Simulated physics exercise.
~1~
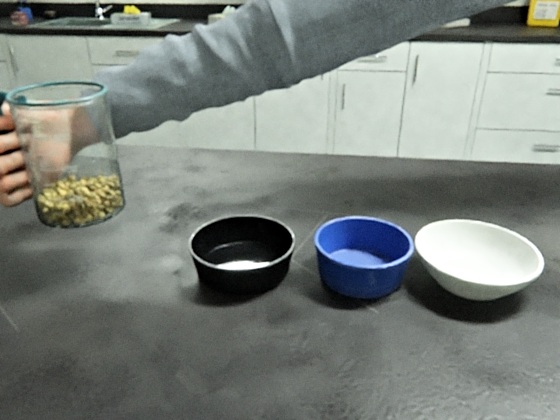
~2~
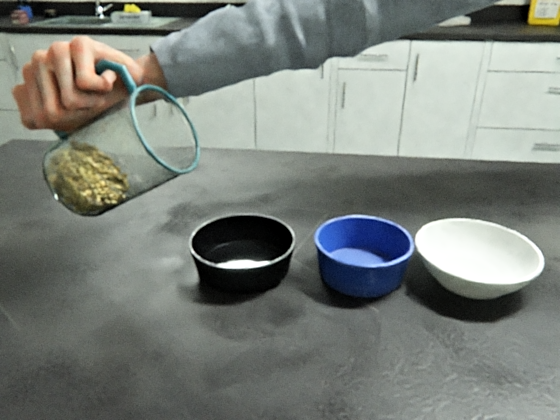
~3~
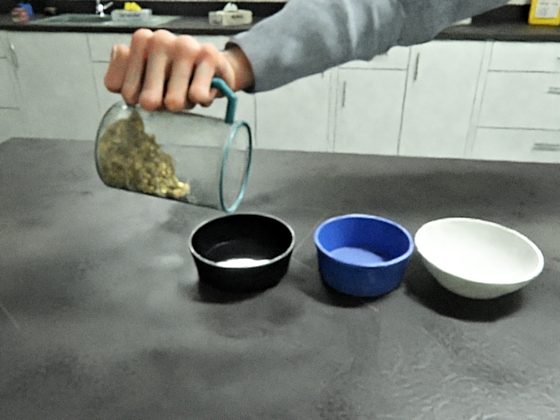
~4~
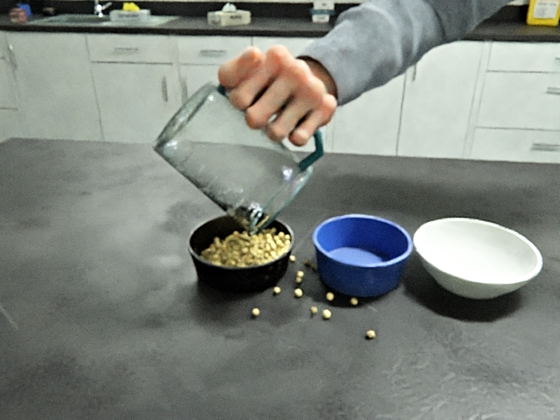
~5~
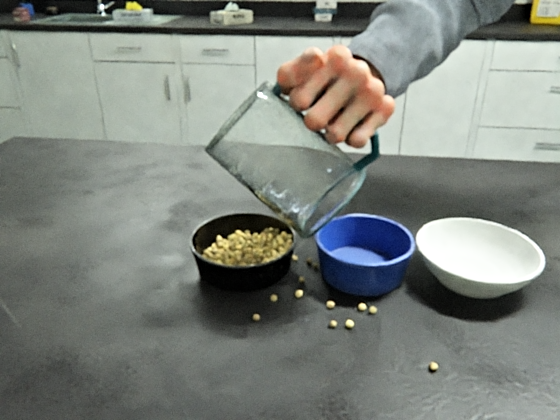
A hand tipping soya beans from a clear jug into a black dish, a few scattering on the table beside blue and white vessels.
